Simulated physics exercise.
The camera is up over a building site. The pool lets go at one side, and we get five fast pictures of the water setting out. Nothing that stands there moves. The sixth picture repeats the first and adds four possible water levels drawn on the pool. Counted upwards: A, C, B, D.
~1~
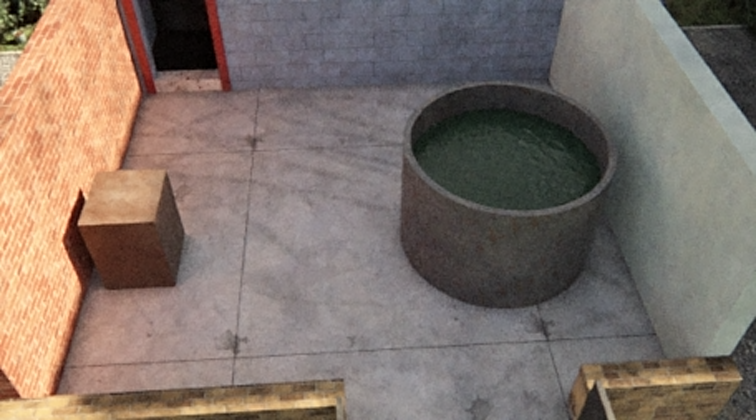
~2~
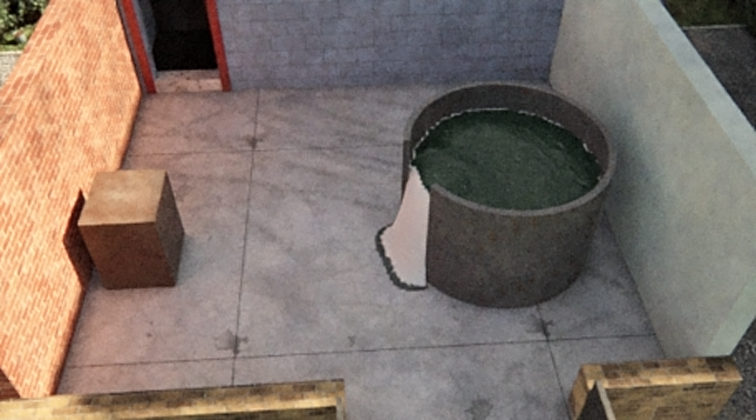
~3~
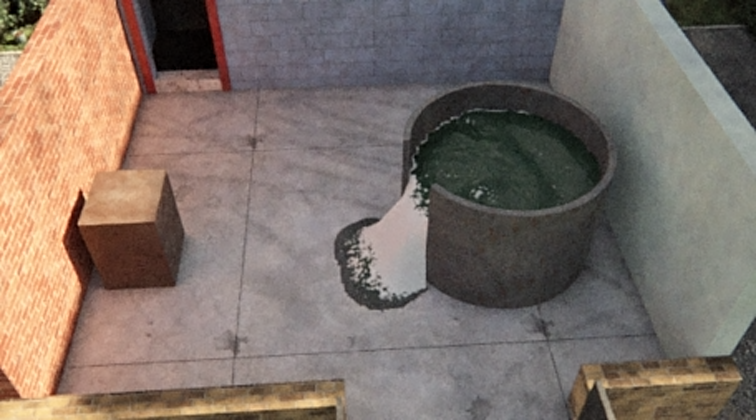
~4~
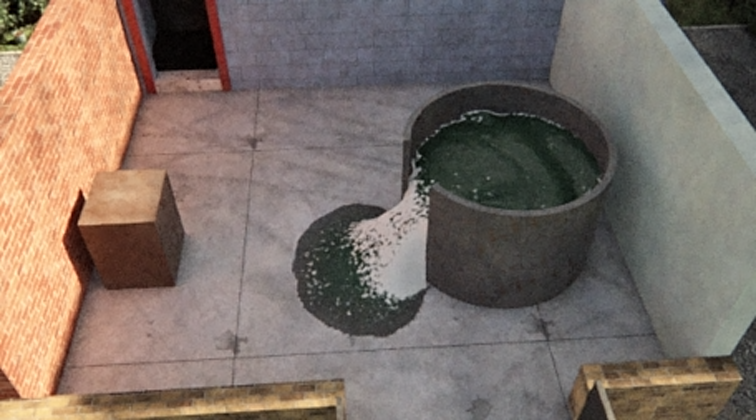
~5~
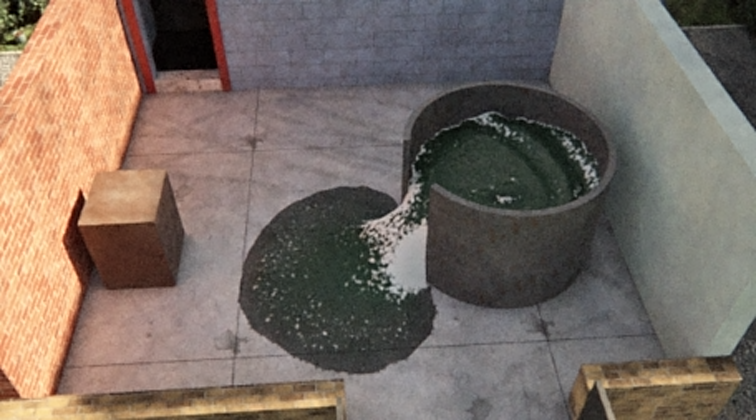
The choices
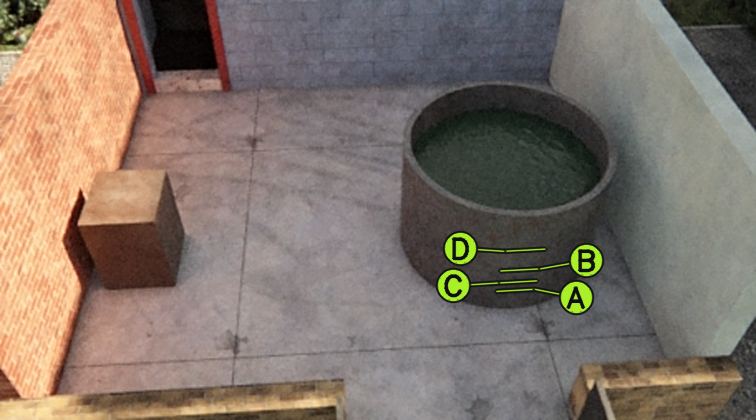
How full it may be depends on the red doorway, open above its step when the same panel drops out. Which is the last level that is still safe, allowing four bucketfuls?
Mark D just does it.
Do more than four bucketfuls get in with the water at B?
No, that is safe.
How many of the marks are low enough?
All of them.
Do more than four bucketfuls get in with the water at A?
No, that is safe.
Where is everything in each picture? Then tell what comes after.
Water in the pool at rest, its middle at (504, 166); foot of the red doorway at (190, 91); open gate at (464, 368), in the first picture.
In the second picture, 1 % of the ground under water, visible out to (393, 228).
In the third picture, 3 % of the ground under water, visible out to (344, 239).
In the fourth picture, 7 % of the ground under water, visible out to (306, 289).
In the fifth picture, 14 % of the ground under water, visible out to (247, 292).
In lime, A at (515, 290); B at (520, 269); C at (517, 281); D at (524, 250); from the bottom up A, C, B, D.
With A, nothing gets over.
With B, nothing gets over.
With C, nothing gets over.
With D, a bucket or two gets in.
